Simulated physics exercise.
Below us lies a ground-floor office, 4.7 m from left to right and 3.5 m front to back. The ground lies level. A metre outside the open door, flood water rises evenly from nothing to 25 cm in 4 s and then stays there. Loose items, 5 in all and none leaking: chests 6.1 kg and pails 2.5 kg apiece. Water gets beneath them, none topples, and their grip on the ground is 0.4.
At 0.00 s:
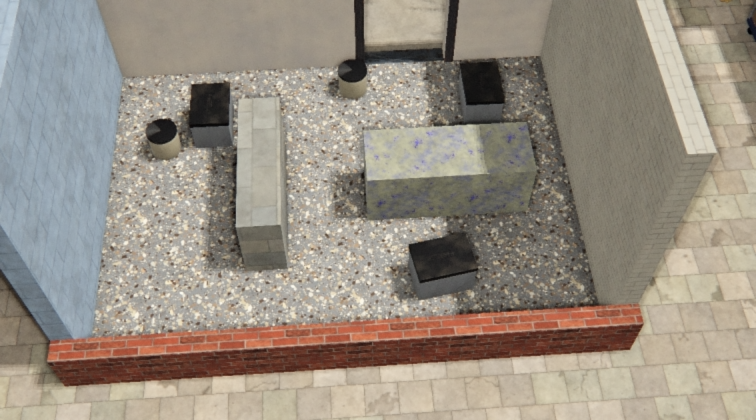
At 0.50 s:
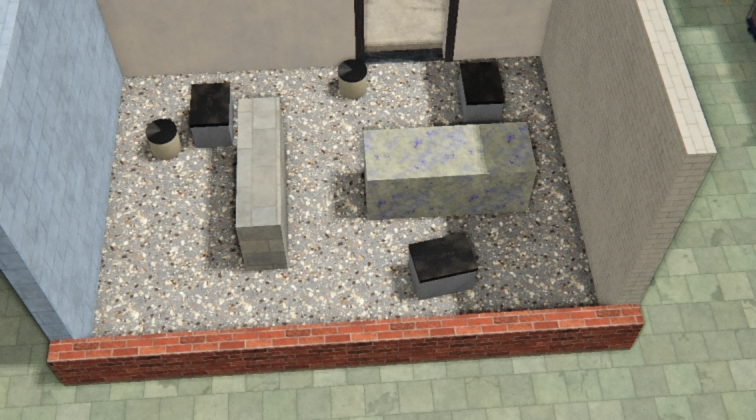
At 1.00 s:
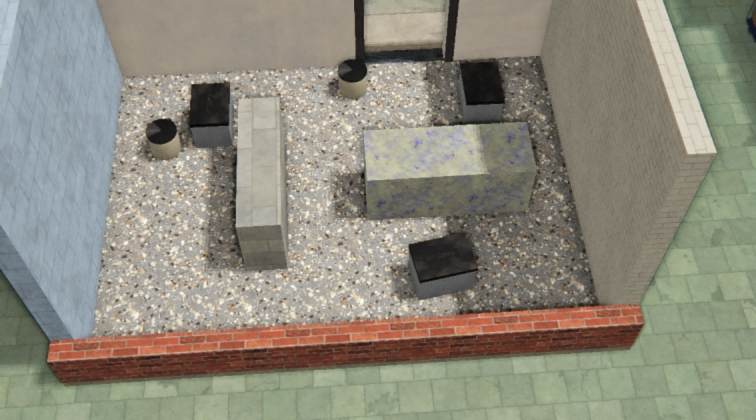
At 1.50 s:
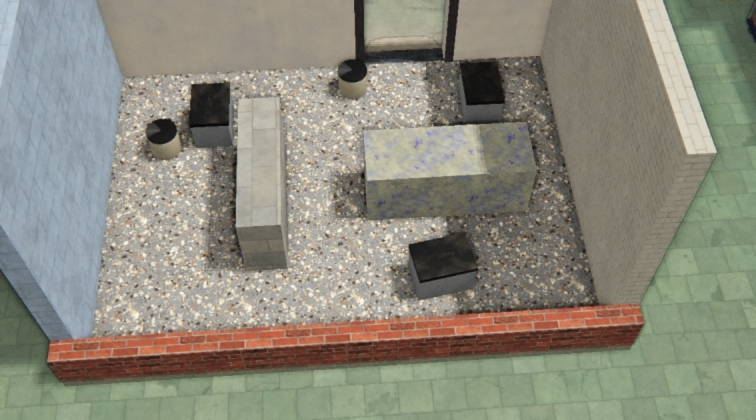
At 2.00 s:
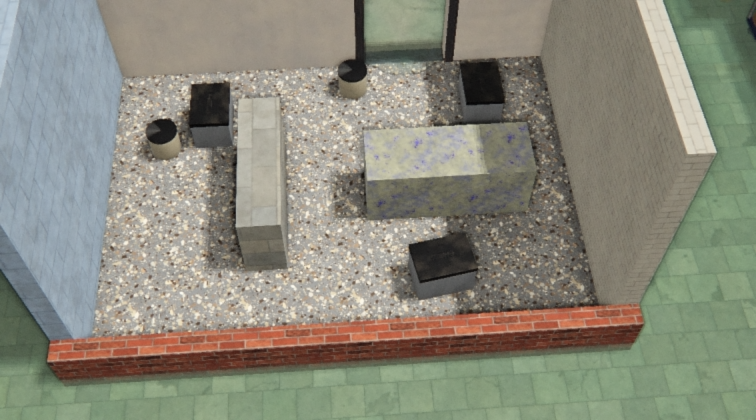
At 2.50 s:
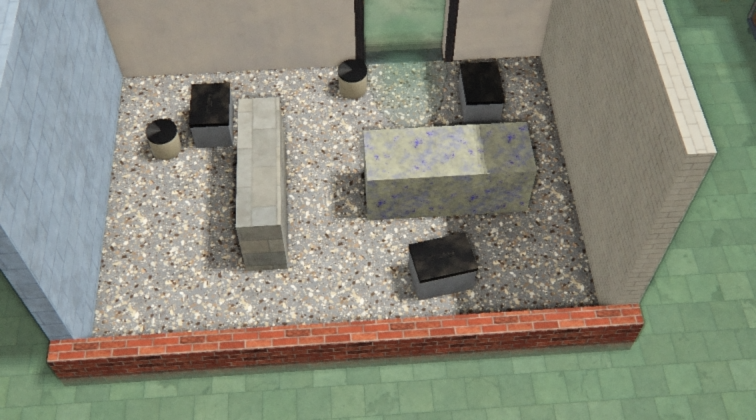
At the start, a walled room with a speckled floor, two long blocks, dark-topped boxes and small pails stands dry amid pale paving. Greenish water then covers the paving outside and shows in the open doorway. Finally, it spreads just inside the threshold, while the objects stay still.
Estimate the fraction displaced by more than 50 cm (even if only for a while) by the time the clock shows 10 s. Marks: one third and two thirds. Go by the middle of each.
Share: One to two thirds.
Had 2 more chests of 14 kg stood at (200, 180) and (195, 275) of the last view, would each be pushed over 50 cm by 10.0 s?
In that order: Short of it, less.
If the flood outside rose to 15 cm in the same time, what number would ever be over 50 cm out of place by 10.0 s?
Then 1.
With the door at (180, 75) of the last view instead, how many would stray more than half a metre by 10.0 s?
In that case 3 of them.
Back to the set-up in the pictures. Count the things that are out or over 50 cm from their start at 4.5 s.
By then 1.
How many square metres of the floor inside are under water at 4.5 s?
Roughly 4.5 m2.
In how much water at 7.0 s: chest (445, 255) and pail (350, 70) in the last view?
About 3 and 3 cm.
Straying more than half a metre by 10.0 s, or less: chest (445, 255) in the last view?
Answer: More.
After 3.5 s 0 of 5 are over 50 cm from their spots; 0 afloat.
After 4.5 s 1 of 5 are over 50 cm from their spots; 0 afloat.
After 7.0 s 0 of 5 are over 50 cm from their spots; 1 afloat.
After 10.0 s 1 of 5 are over 50 cm from their spots, and 3 have been at some point; 5 afloat.
